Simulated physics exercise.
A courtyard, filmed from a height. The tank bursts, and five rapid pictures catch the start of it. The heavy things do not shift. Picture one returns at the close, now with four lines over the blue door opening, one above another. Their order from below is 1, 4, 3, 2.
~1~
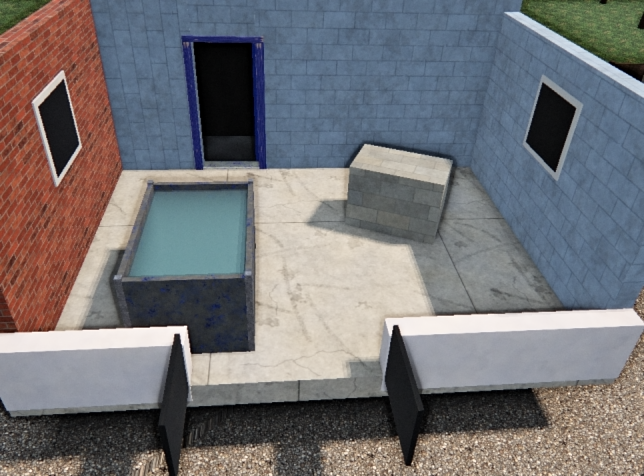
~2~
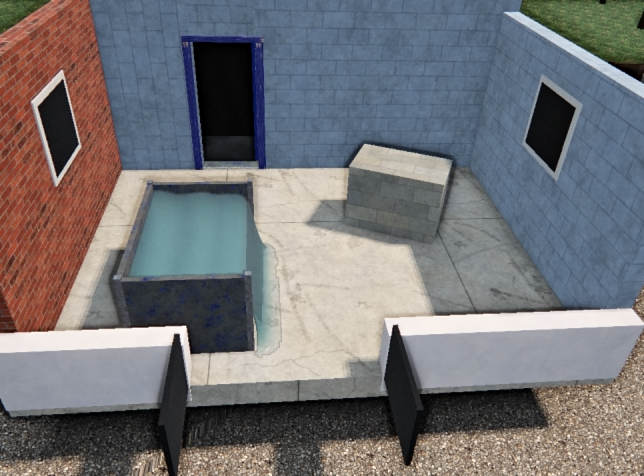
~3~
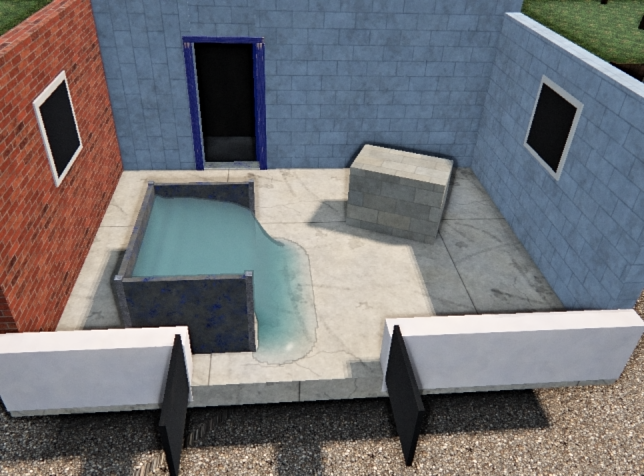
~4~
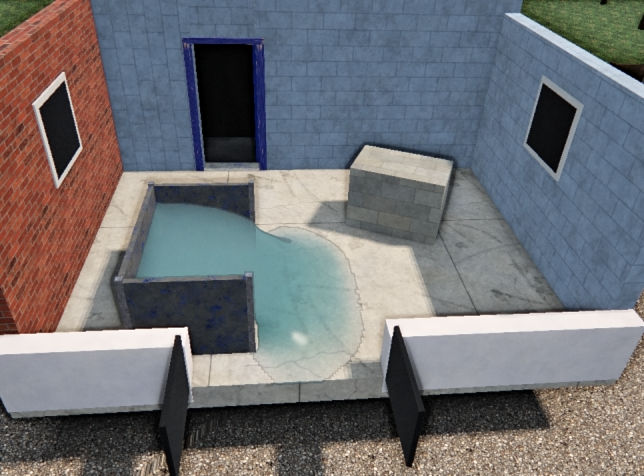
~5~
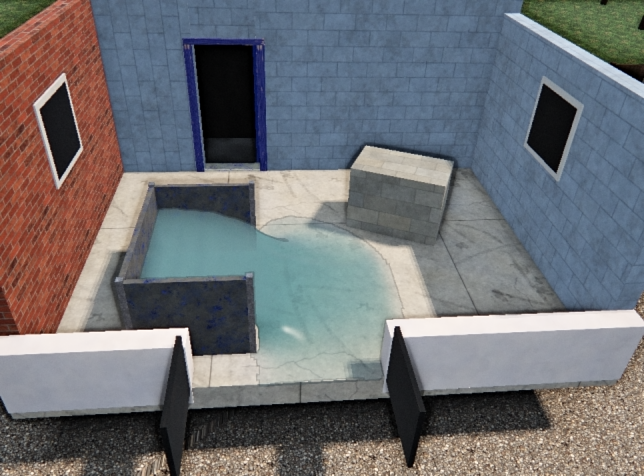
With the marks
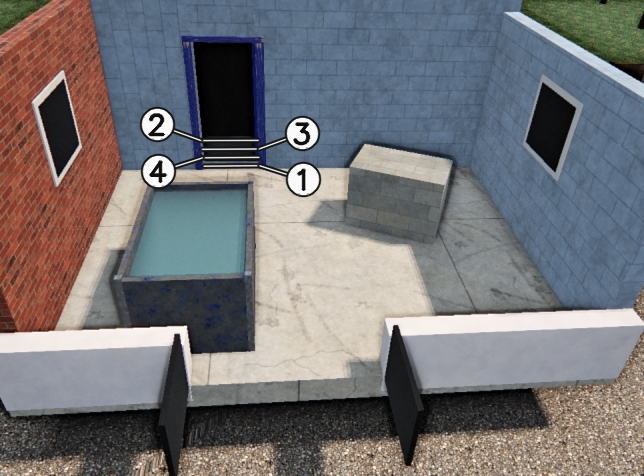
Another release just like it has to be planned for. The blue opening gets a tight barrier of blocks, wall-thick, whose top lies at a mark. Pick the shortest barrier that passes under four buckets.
1 will do.
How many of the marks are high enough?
All four.
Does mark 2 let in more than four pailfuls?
No.
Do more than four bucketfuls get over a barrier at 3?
No.
On the marked copy, 1 at (231, 165); 2 at (230, 140); 3 at (230, 149); 4 at (231, 157); from the bottom up 1, 4, 3, 2.
With 1, a splash gets over, under a bucket.
With 2, nothing gets over.
With 3, nothing gets over.
With 4, nothing gets over.
